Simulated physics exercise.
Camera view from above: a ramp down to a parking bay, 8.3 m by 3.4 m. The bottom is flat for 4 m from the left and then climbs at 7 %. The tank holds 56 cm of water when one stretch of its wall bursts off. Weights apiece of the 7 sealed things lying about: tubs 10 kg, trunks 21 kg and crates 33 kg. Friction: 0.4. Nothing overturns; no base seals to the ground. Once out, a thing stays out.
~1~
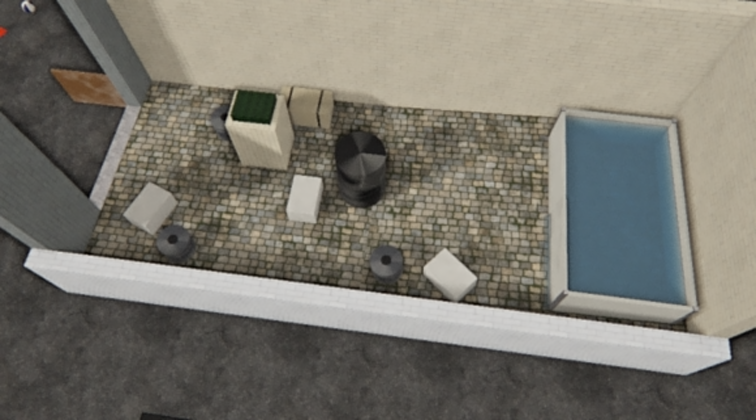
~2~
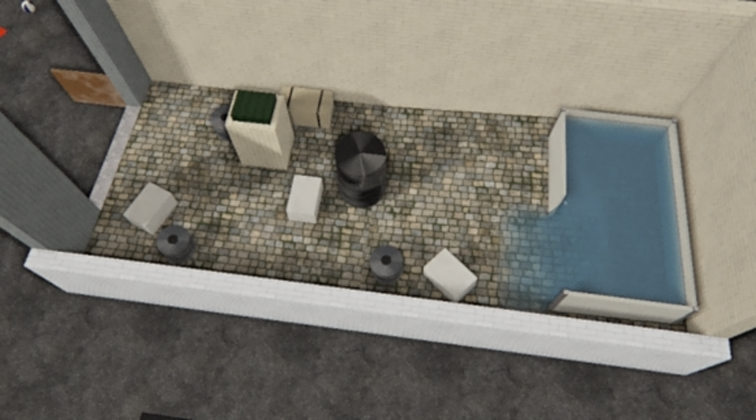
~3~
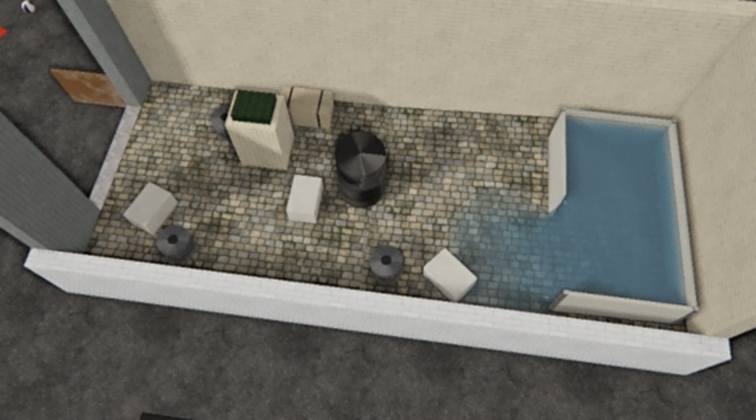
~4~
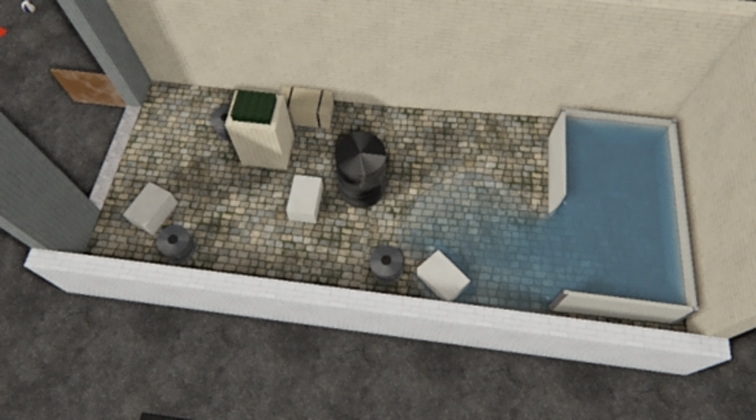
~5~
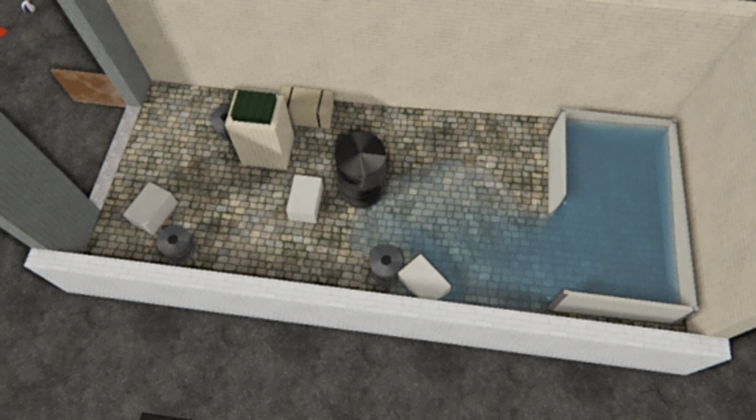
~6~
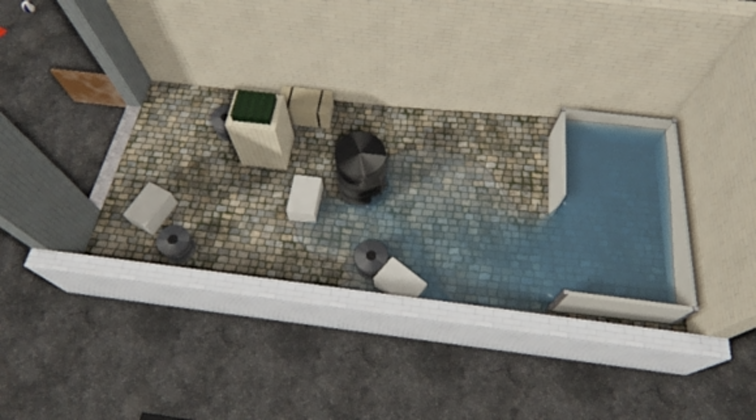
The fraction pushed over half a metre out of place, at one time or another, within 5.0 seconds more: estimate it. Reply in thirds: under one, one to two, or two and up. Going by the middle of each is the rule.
Two and up, in thirds.
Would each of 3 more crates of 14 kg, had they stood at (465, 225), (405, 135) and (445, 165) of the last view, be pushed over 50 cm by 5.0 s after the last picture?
In sequence: Exceeds it / falls below it / falls below it.
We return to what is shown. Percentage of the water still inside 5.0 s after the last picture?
About 68 in a hundred parts of the water.
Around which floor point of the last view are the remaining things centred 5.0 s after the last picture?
I'd say about (214, 124) in the last view.
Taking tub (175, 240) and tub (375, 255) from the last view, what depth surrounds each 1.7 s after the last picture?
First roughly 15 cm, second roughly 15 cm.
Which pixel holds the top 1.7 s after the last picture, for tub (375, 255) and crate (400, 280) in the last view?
Somewhere around (105, 217) and (133, 244).
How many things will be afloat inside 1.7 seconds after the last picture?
Tally: 3 of them.
Then, 0.4 s after the last picture 2 of 7 are over 50 cm from their spots; 0 afloat.
Then, 1.7 s after the last picture 5 of 7 are over 50 cm from their spots; 3 afloat.
Then, 3.2 s after the last picture 5 of 7 are over 50 cm from their spots; 2 afloat.
Then, 5.0 s after the last picture 6 of 7 are over 50 cm from their spots, and 6 have been at some point; 2 afloat.
